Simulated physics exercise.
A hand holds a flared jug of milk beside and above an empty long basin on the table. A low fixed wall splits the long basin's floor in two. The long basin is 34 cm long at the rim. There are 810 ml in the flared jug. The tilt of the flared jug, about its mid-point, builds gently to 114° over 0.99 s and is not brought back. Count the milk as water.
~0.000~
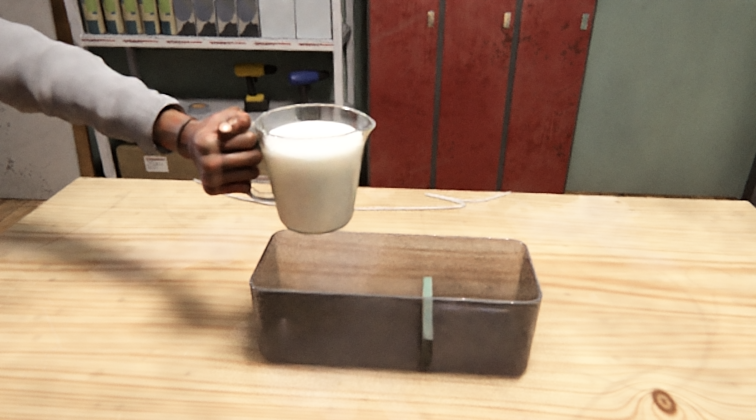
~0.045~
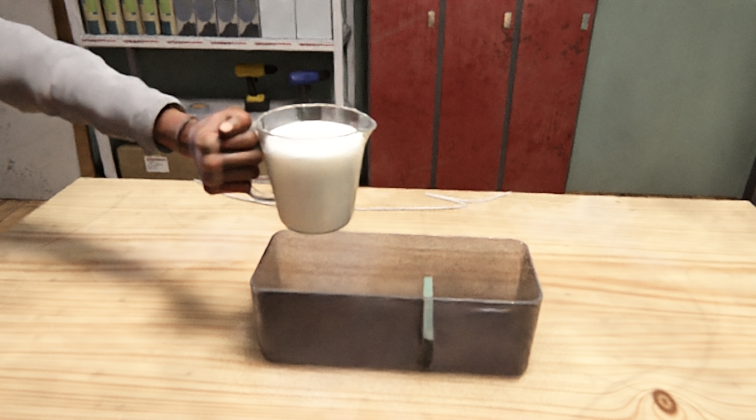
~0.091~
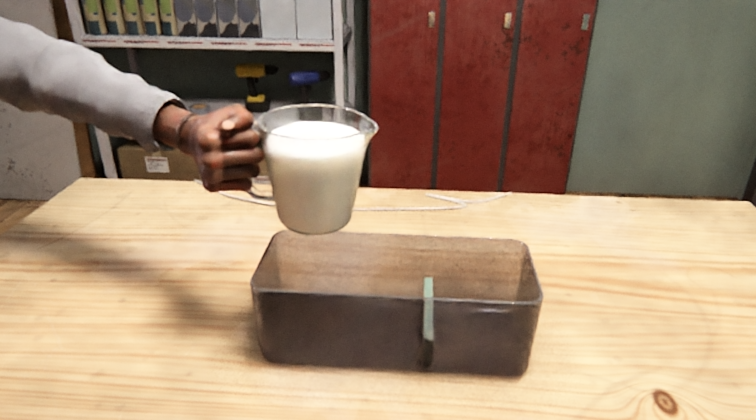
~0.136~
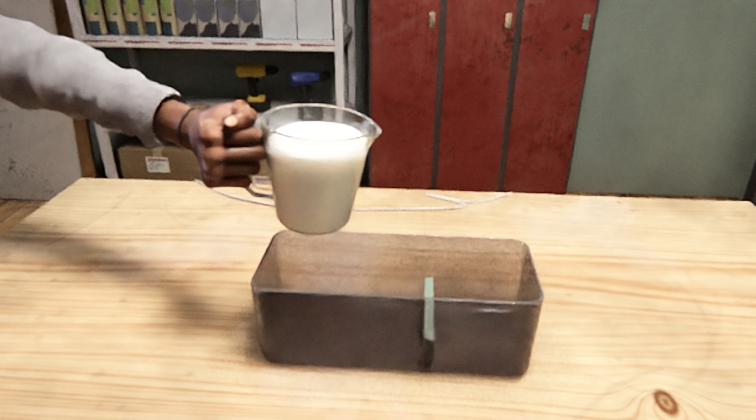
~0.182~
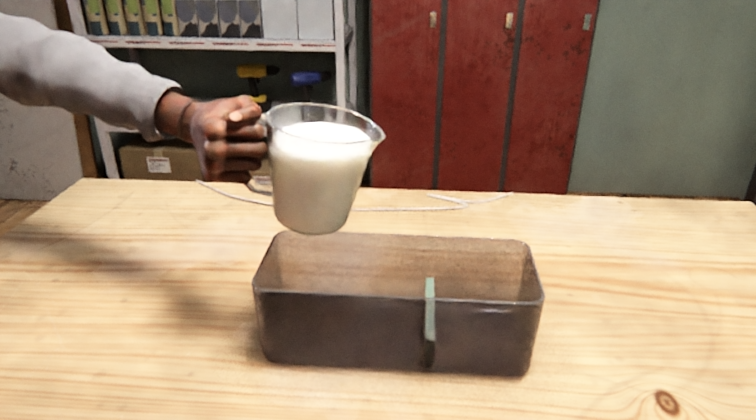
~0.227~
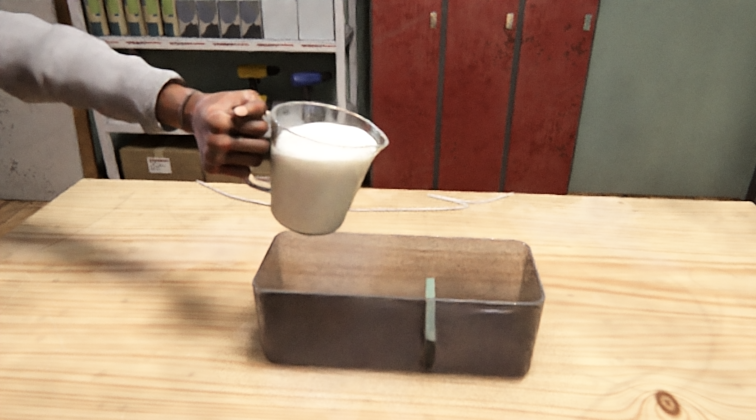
A clear glass jug of white milk, held by its handle in a hand reaching from the left in a grey sleeve, hovers above a long, dark see-through basin on a pale wooden table. The basin sits empty with a greenish upright strip at its front, before shelves and red lockers, seen from slightly above. The hand slowly tilts the jug rightward while the view stays still.
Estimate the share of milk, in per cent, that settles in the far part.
About 38 per cent.
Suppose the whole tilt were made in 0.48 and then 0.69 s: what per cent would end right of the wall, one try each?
First 20, then 25 per cent.
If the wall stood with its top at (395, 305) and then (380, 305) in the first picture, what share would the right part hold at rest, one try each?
First 80, then 95 per cent.
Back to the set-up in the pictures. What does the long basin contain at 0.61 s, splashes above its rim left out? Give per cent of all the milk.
Near 12 in a hundred.
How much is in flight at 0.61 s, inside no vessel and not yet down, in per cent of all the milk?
Near 22 in a hundred.
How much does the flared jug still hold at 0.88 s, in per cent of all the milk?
Some 10 per cent.
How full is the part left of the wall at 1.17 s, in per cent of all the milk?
Near 60 in a hundred.
Then, 0.61 s in, the tilt is 77° and 66 per cent is still to pour, 1 is left of the wall and 10 right of it.
Then, 0.88 s in, the tilt is 111° and 10 per cent is still to pour, 42 is left of the wall and 38 right of it.
Then, 1.17 s in, the tilt is 114° and 0 per cent is still to pour, 60 is left of the wall and 38 right of it.
Then, 1.49 s in, the tilt is 114° and 0 per cent is still to pour, 61 is left of the wall and 38 right of it.
Finally, 61 per cent lies left of the wall, 38 right of it and 1 outside.
